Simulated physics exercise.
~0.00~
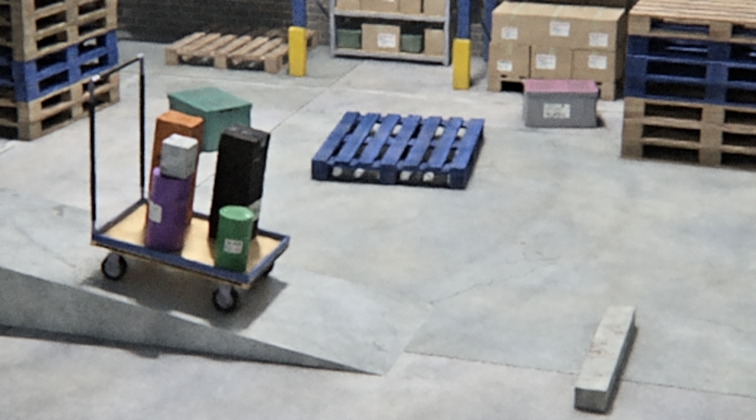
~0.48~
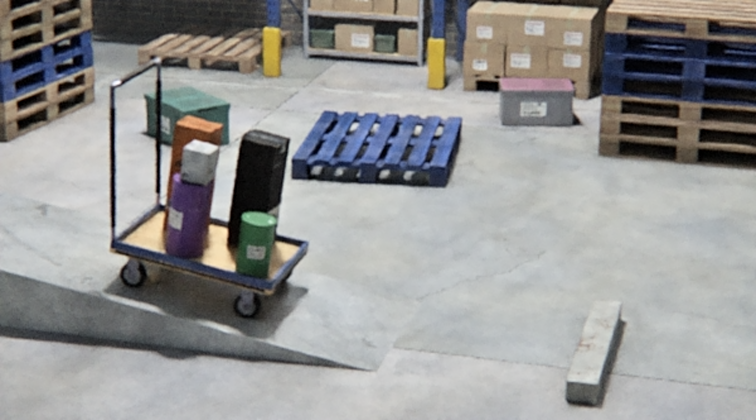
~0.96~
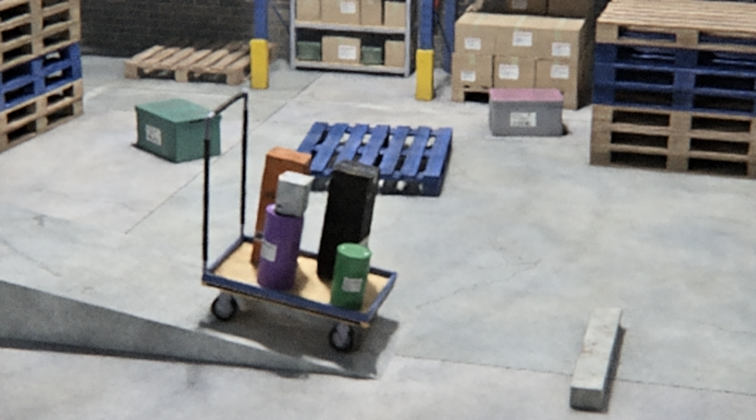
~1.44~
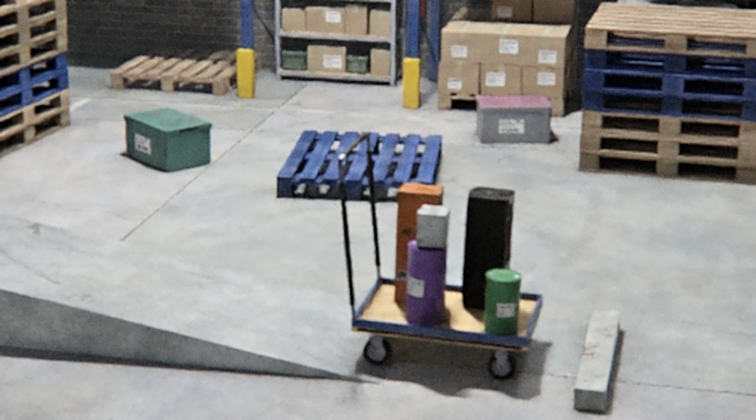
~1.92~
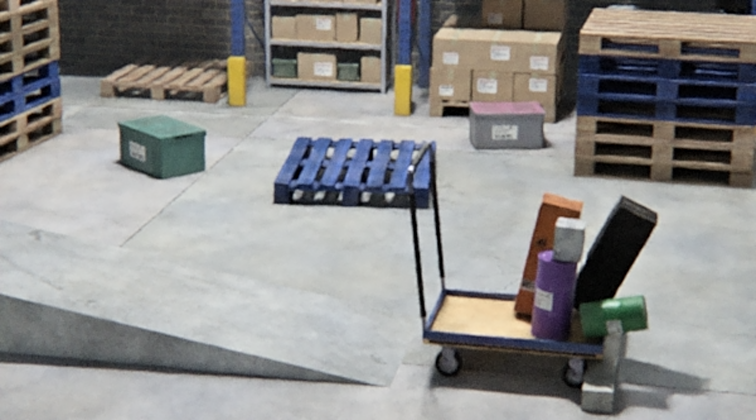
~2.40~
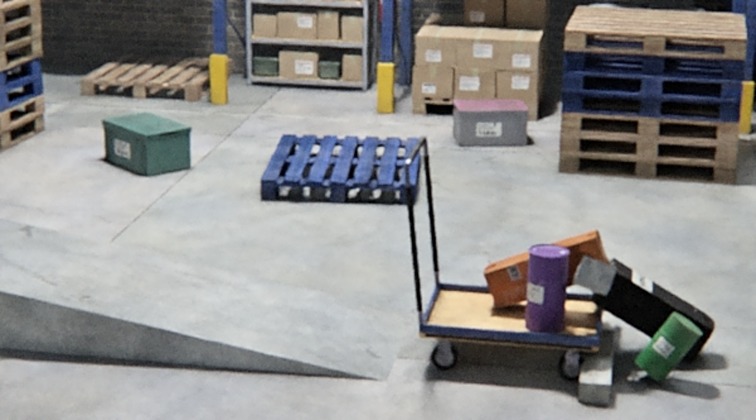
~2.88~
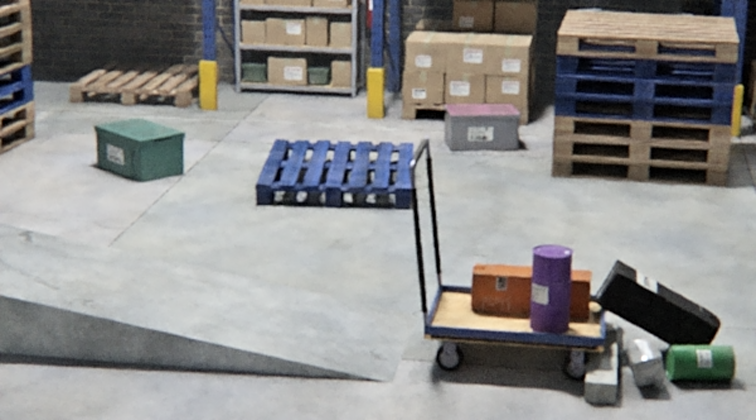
At first, a trolley carrying a tall black box, an orange box, a small white box, a green canister and a purple canister sits on a ramp in a warehouse. It rolls down to the right, its load staying in place, and crosses onto the flat floor. When it reaches the kerb it stops abruptly, and the black box and green canister pitch over the front edge while the orange box tips. The white box tumbles off after them. In the end those three lie on the floor beyond the deck, the orange box lies toppled on it, and the purple canister still stands.
